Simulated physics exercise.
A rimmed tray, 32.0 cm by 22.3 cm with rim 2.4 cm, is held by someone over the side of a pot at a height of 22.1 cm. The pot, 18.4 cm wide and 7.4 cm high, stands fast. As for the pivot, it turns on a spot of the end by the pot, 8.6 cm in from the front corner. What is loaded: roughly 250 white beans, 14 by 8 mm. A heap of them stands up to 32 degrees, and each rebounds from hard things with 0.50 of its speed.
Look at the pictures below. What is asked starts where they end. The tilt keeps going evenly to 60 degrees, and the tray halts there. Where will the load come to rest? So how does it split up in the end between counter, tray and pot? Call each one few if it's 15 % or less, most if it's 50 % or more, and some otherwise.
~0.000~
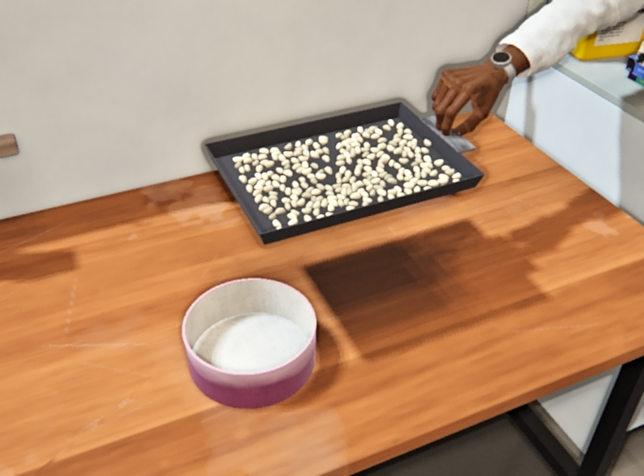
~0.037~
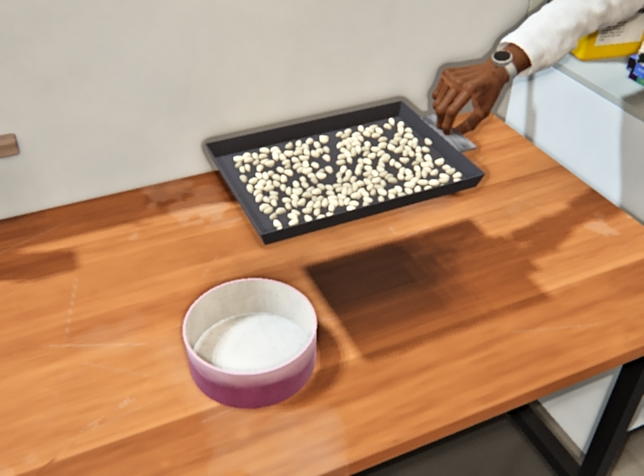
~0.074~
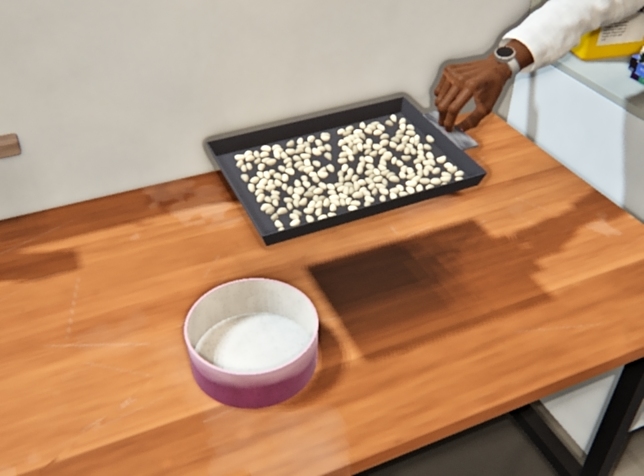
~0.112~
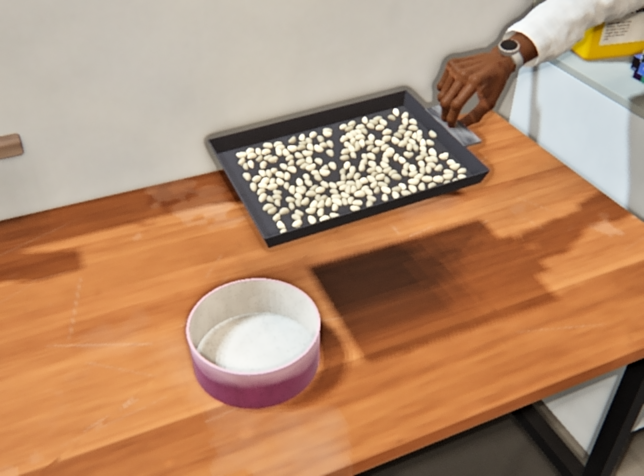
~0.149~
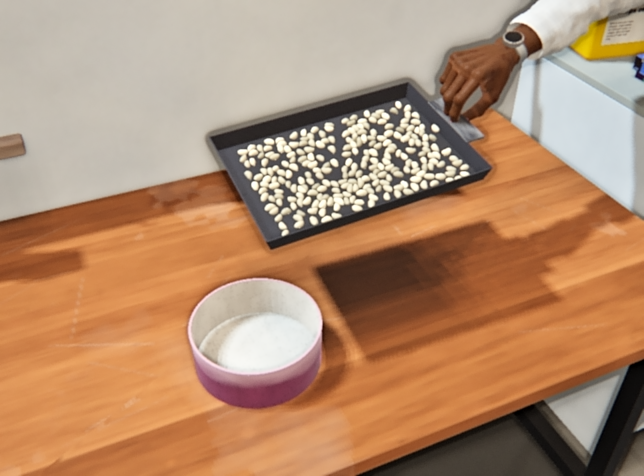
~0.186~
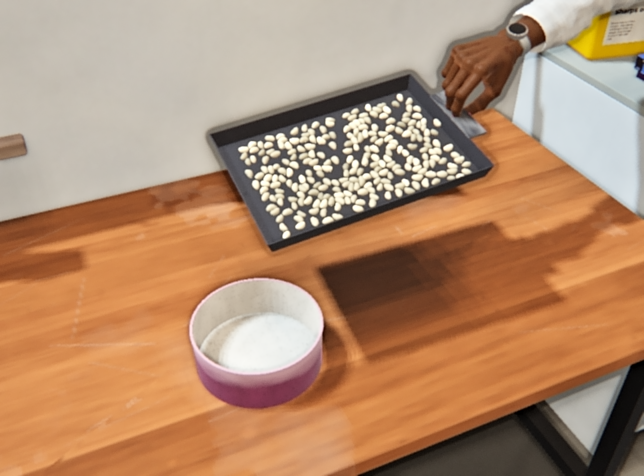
I'd say counter few, left on the tray most, pot some.
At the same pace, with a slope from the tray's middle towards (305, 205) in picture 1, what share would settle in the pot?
Something like 55 per cent of the pieces.
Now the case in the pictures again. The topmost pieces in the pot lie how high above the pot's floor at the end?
Around 1.5 cm above the floor.
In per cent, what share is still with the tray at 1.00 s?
Around 75 percent.
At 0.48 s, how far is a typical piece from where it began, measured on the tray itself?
About 3 cm.
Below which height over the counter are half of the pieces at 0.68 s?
Around 24 cm up.
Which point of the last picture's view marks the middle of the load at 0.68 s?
Load centre est.: (331, 206) px.
Then, at 0.48 s, tilt 35 degrees; the tray holds 100 %, the pot 0 %.
Then, at 0.68 s, tilt 51 degrees; the tray holds 100 %, the pot 0 %.
After 1.00 s, tilt 60 degrees; the tray holds 75 %, the pot 10 %.
By 2.4 s all is still; counter 5 %, tray 60 %, pot 30 %.
